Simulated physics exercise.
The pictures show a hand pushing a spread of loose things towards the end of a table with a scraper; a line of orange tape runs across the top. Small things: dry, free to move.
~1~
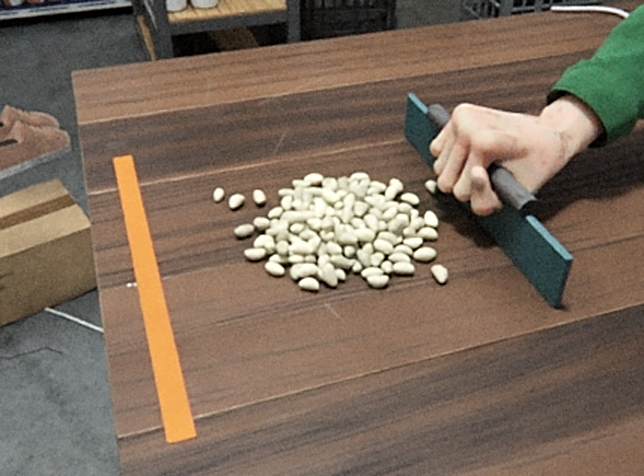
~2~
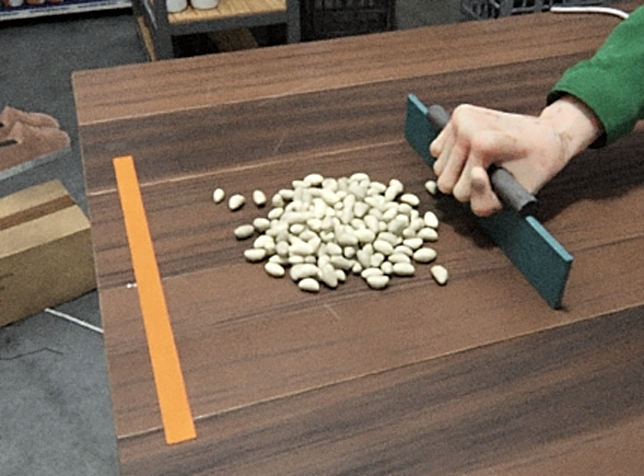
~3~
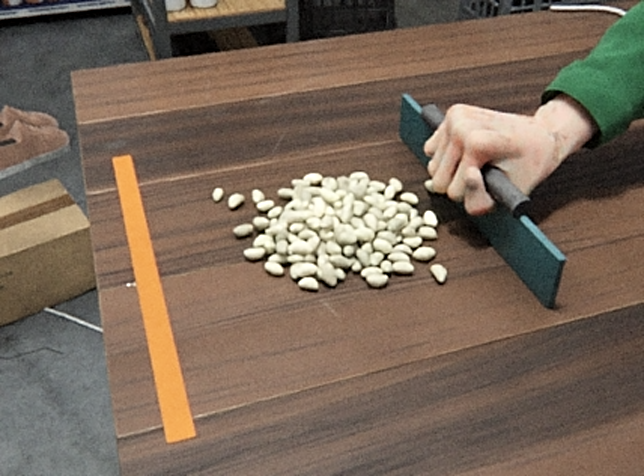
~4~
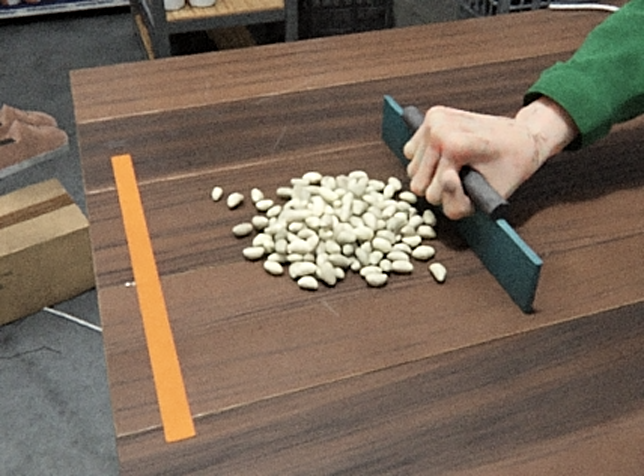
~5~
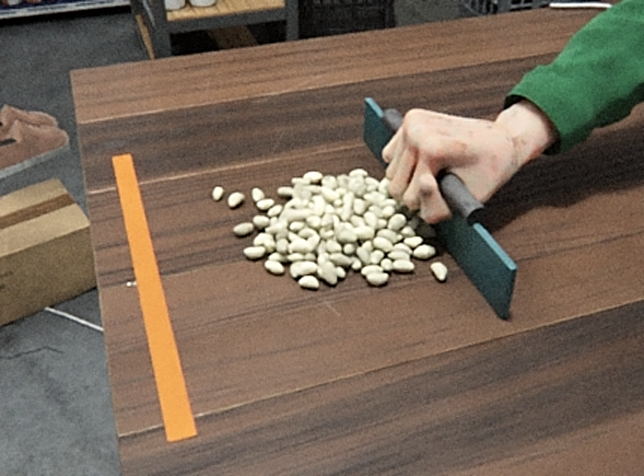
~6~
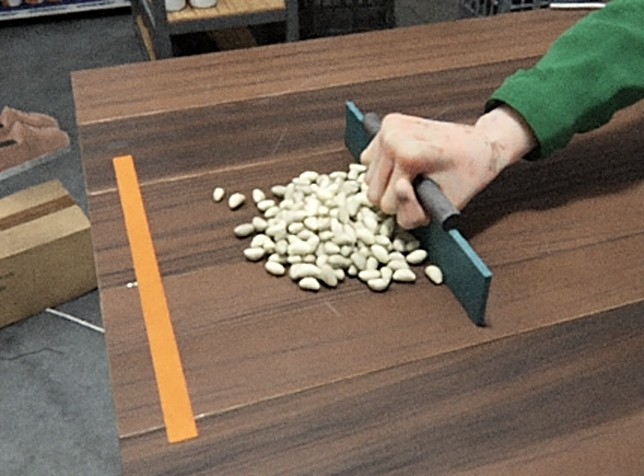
Hand in a green sleeve sliding a scraper left across a wooden table into a heap of white beans, nudging some along.
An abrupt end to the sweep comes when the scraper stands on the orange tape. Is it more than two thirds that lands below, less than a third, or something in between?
Exceeds two thirds.
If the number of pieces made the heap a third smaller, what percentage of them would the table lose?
Roughly 70 %.
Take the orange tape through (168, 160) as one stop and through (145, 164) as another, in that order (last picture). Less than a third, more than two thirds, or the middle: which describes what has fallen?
First try: Less than a third; second try: The middle third.
Just after the last frame, scraper still moving, near (269, 199); heap all on the table, its front near (138, 270).
A moment on, scraper stopped at the orange tape; heap roughly two thirds over the edge.
Further on, scraper stopped at the orange tape; heap the larger part over the edge.
When it is over, scraper stopped at the orange tape; heap the larger part over the edge.
